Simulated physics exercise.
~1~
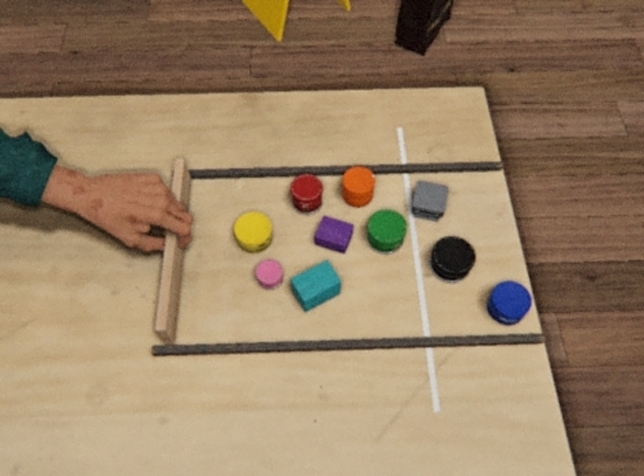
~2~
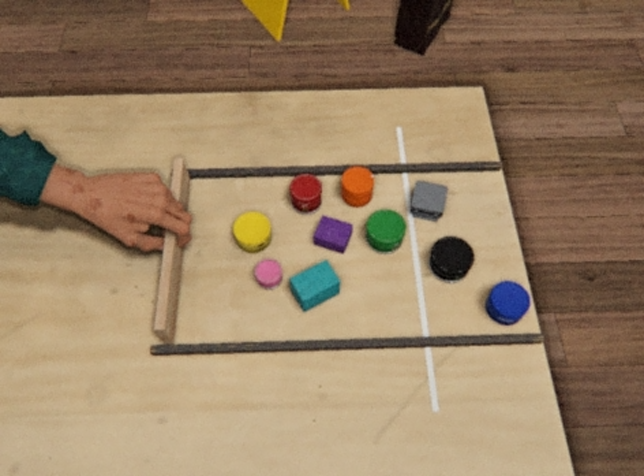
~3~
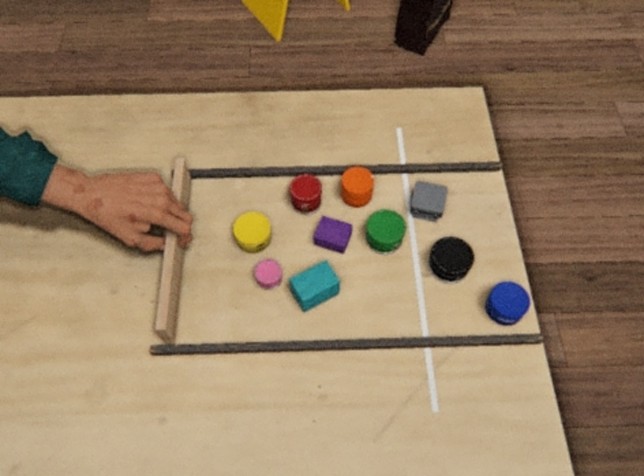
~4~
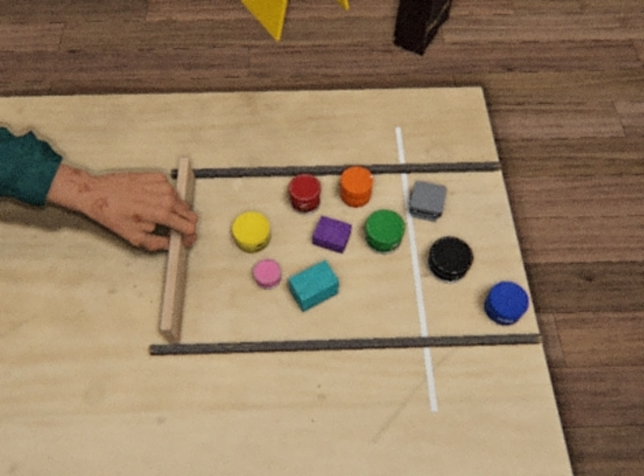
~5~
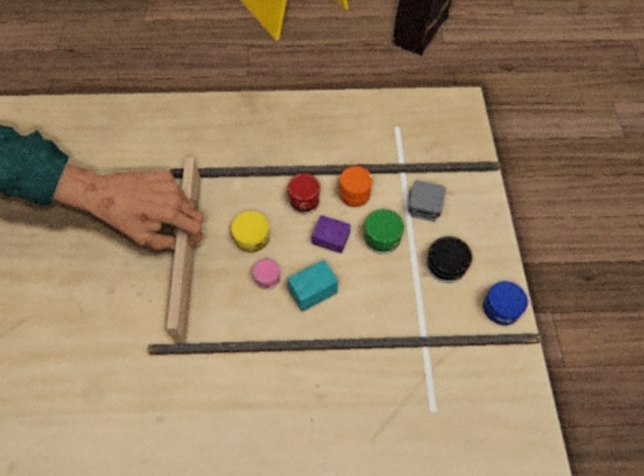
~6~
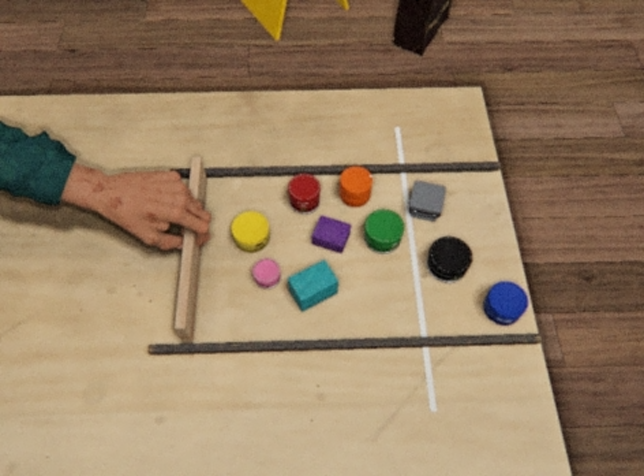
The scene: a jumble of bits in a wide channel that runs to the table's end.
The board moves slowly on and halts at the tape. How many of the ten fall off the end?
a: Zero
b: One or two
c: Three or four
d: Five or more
(a) Zero.
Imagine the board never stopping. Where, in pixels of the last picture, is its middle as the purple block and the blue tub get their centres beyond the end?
For the purple block at (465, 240), for the blue tub at (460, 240).
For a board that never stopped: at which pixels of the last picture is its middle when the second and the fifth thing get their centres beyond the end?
At (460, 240) for the second, at (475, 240) for the fifth.
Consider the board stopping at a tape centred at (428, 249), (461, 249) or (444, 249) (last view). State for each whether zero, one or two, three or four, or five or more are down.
In order: Not one, just one or two, one or two.
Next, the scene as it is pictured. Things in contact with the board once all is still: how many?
Contact count: 4.
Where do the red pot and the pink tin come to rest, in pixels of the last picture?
The red pot stops around (424, 196); the pink tin around (429, 263).
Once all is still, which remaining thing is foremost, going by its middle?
It's the green pot.
A little later, none off yet; blue tub at rest near (505, 304); black pot at rest near (449, 260); grey case at rest near (427, 201).
Next, none off yet; blue tub at rest near (505, 304); black pot at rest near (451, 261); grey case at rest near (428, 200).
When it is over, the number that fall off is zero.
